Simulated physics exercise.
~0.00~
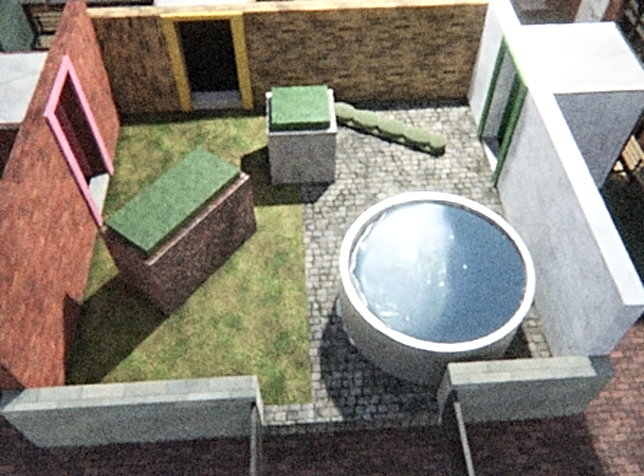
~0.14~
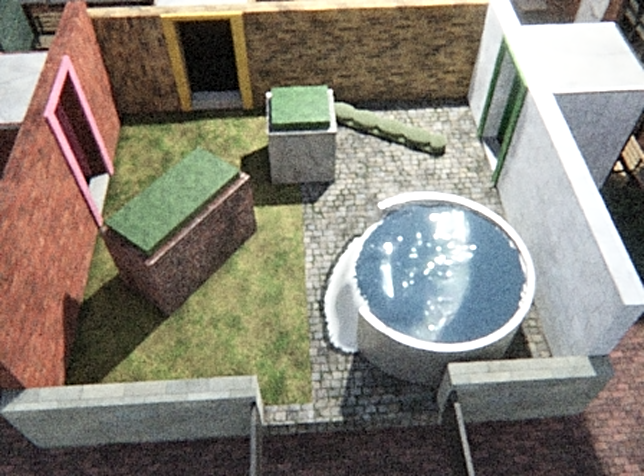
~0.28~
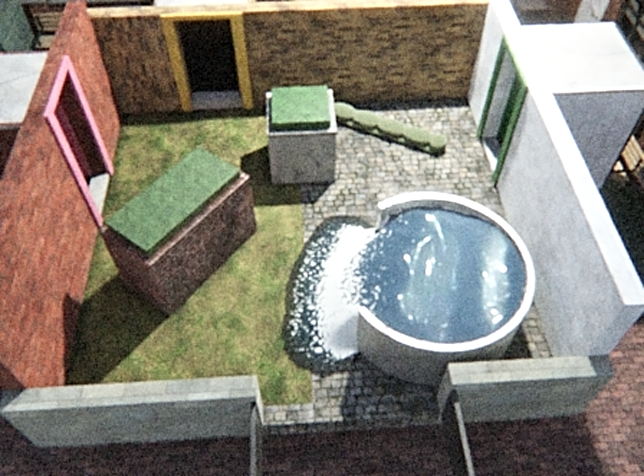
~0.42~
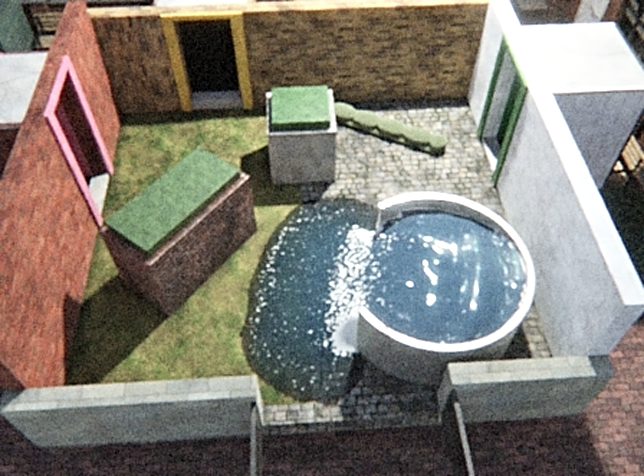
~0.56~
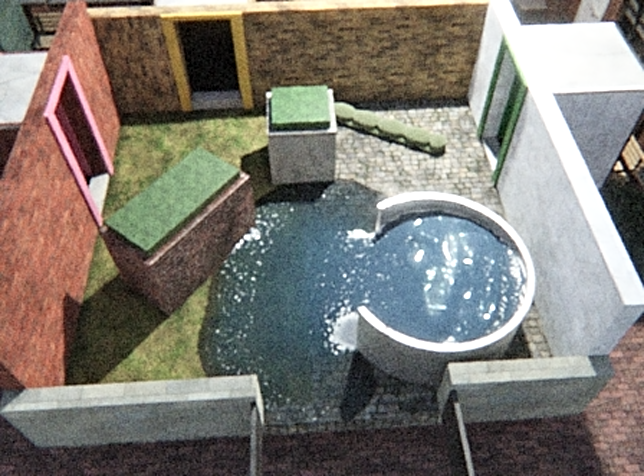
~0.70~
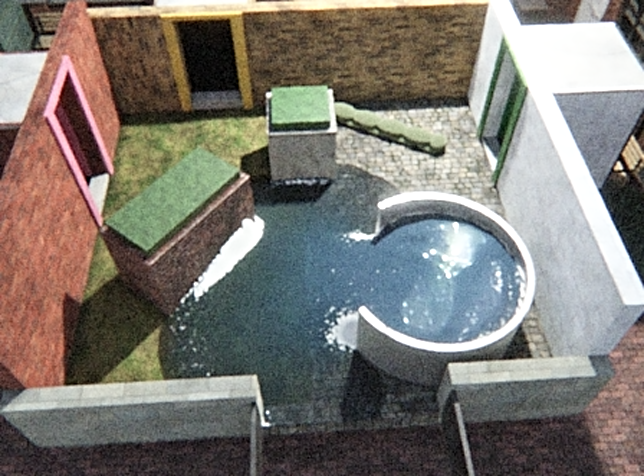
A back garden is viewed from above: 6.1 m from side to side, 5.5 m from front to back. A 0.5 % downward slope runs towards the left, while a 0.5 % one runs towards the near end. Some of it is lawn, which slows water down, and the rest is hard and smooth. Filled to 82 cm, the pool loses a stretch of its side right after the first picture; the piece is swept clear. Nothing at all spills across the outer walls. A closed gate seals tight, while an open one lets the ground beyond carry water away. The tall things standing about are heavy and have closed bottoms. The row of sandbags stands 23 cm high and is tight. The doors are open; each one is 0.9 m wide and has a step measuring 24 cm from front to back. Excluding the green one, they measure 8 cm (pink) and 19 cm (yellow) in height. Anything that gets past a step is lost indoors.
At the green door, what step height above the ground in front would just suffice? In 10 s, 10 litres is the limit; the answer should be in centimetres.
5 cm.
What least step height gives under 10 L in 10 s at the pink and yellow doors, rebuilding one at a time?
You'd want some 14.0 cm at pink and some 12.5 cm at yellow.
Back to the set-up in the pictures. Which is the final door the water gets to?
Green.
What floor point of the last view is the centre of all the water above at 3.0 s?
(260, 277) or so.
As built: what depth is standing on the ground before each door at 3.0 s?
Green door 0 cm, pink door 7 cm, yellow door 13 cm.
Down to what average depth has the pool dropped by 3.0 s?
About 21 centimetres.
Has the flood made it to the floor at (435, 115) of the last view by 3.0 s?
Looks like it's not wet.
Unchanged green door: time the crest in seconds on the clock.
Roughly at 10.0 s.
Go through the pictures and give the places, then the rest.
The first frame shows the pool at (436, 268) is whole and still, 82 cm deep; the green door at (502, 110) is dry.
In the second frame, the gap is at (347, 276), the front 0.3 m out at (330, 338); the back of the pool holds 82 cm.
In the third frame, water pours out at (346, 280) and has run 0.8 m, to (329, 223); about 11 cm deep outside, 82 cm at the back.
In the fourth frame, the front is at (251, 352), 1.3 m from the gap at (346, 281); 3.8 m2 of floor is wet, 80 cm left at the back.
In the fifth frame, water pours out at (346, 282) and has run 1.9 m, to (204, 342); about 7 cm deep outside, 72 cm at the back.
In the sixth frame, water pours out at (346, 282) and has run 2.4 m, to (166, 352); about 6 cm deep outside, 69 cm at the back; 1.8 m in a straight line remain to the green door at (502, 110).
After 1.4 s water covers 40 % of the floor, deepest (50 cm) near (244, 250); it has not reached the green door.
After 3.0 s water covers 70 % of the floor, deepest (36 cm) near (58, 418); it has not reached the green door.
After 10.0 s water covers 95 % of the floor, deepest (16 cm) near (551, 387); 9 cm at the green door, 4 litres in over its 6 cm step.
At the green door as built, the water arrived by 3.7 s and peaked near 9 cm at 10.0 s.
Run again over the same 10 s with other heights there, 13 litres in over 4.5 cm, 6 litres over 5.5 cm. The limit of 10 litres is kept from about 5 cm up.
